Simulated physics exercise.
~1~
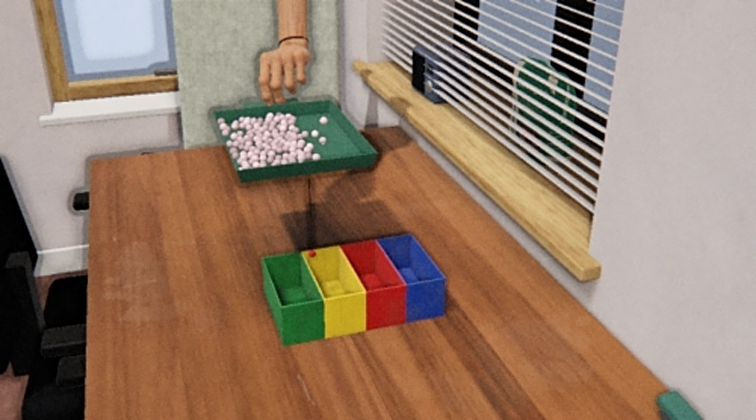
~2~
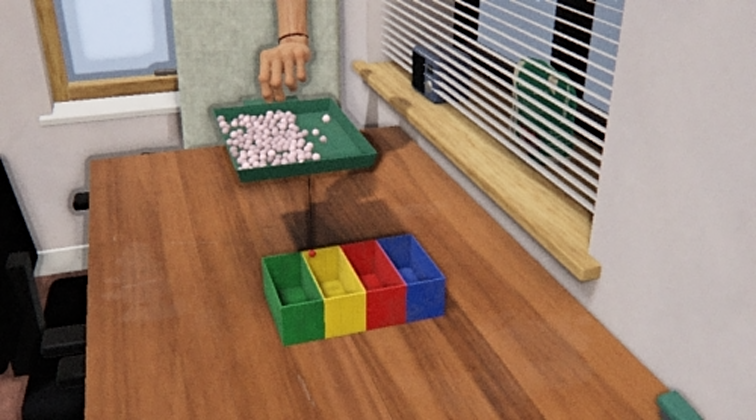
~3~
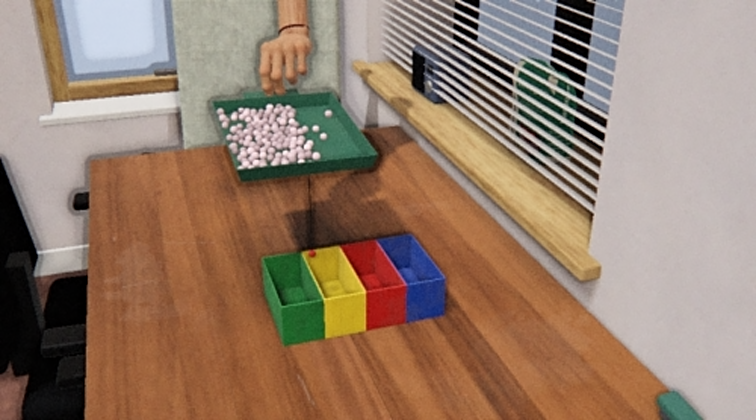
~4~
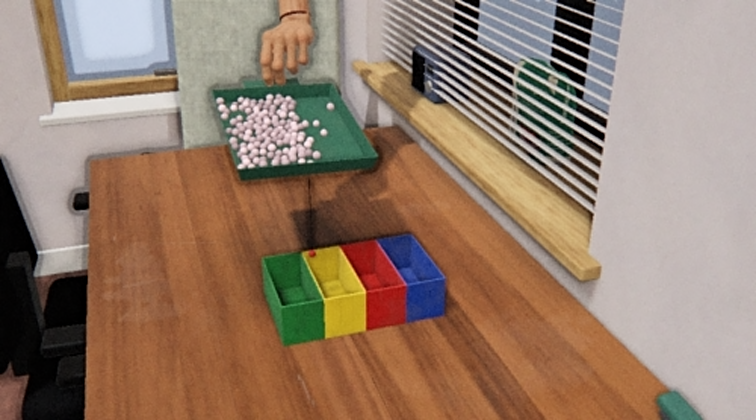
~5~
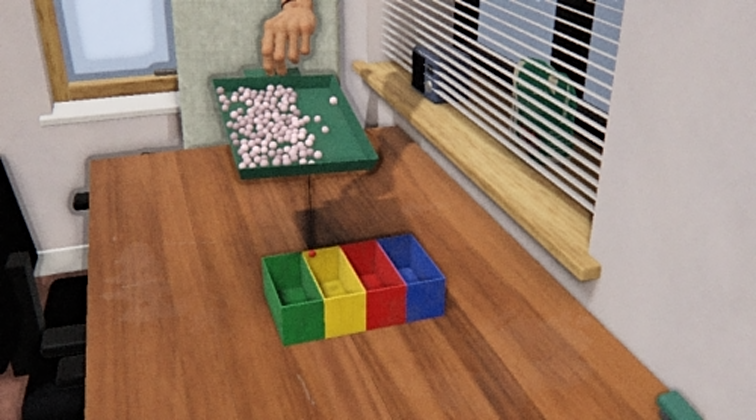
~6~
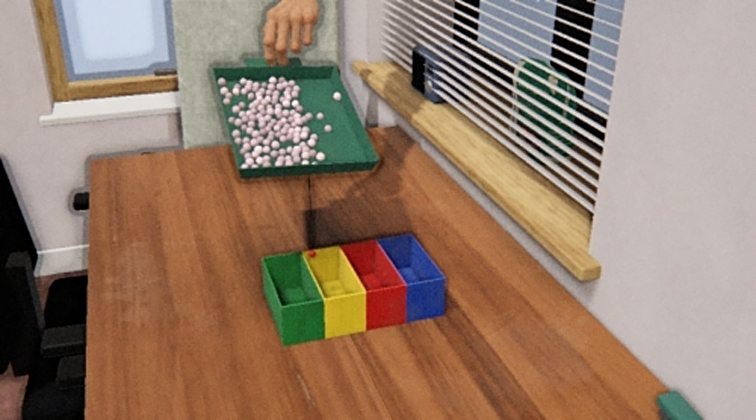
Above a wooden table, a hand slowly tilts a green tray of small pale balls.
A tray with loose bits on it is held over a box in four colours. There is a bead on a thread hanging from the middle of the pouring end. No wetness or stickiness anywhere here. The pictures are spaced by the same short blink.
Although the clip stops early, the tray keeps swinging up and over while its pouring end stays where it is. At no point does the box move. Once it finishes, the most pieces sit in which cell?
In the red cell.
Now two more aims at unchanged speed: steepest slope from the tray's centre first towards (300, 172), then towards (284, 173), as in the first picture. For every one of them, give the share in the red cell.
10 and 0 per cent, in that order.
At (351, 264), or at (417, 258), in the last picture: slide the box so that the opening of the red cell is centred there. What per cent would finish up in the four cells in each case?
Roughly 90 %, then roughly 80 %.
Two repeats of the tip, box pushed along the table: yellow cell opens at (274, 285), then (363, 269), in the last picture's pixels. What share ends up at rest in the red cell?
Some 20 percent in the first case, 20 percent in the second.
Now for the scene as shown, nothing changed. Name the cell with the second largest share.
The yellow cell.
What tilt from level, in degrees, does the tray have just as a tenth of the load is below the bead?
A tilt of roughly 70°.
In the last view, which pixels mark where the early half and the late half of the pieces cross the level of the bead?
Around (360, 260), followed by around (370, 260).
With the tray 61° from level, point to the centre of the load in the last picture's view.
Check around (329, 162) in the last picture.
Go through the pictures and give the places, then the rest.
In the first picture, corners of the pouring end at (240, 168) and (372, 152), level; middle of the load at (270, 141), sugar pearls; bead on its thread at (312, 254); green cell at (303, 319); yellow cell at (345, 311); red cell at (386, 304); blue cell at (425, 297).
In the second picture, corners of the pouring end at (240, 168) and (372, 152), level; middle of the load at (270, 140).
In the third picture, corners of the pouring end at (241, 167) and (373, 153), tipped barely, lowest at the right corner; middle of the load at (270, 136).
In the fourth picture, corners of the pouring end at (241, 167) and (373, 155), tipped a little, lowest at the right corner; middle of the load at (270, 130).
In the fifth picture, corners of the pouring end at (242, 166) and (374, 156), tipped a little, lowest at the right corner; middle of the load at (271, 125).
In the sixth picture, corners of the pouring end at (242, 166) and (374, 158), tipped clearly, lowest at the right corner; middle of the load at (274, 122), nearly all on the move; green cell at (303, 319); yellow cell at (345, 311); red cell at (386, 304); blue cell at (425, 297).
Soon after the last picture, tray tipped steeply; most on the tray; a stray few in the red cell; a stray few in the blue cell; a small part falling or outside the box.
A little later, tray tipped right over; about a quarter on the tray; about a quarter in the red cell; a small part in the yellow cell; a small part in the green cell; a stray few in the blue cell; about a quarter falling or outside the box.
Later still, tray tipped past a quarter turn; about half in the red cell; about a quarter in the yellow cell; a small part in the green cell; a small part in the blue cell; a small part falling or outside the box.
By the end, tray tipped past a quarter turn; about half in the red cell; about a quarter in the yellow cell; a small part in the green cell; a small part in the blue cell; a small part outside the box.
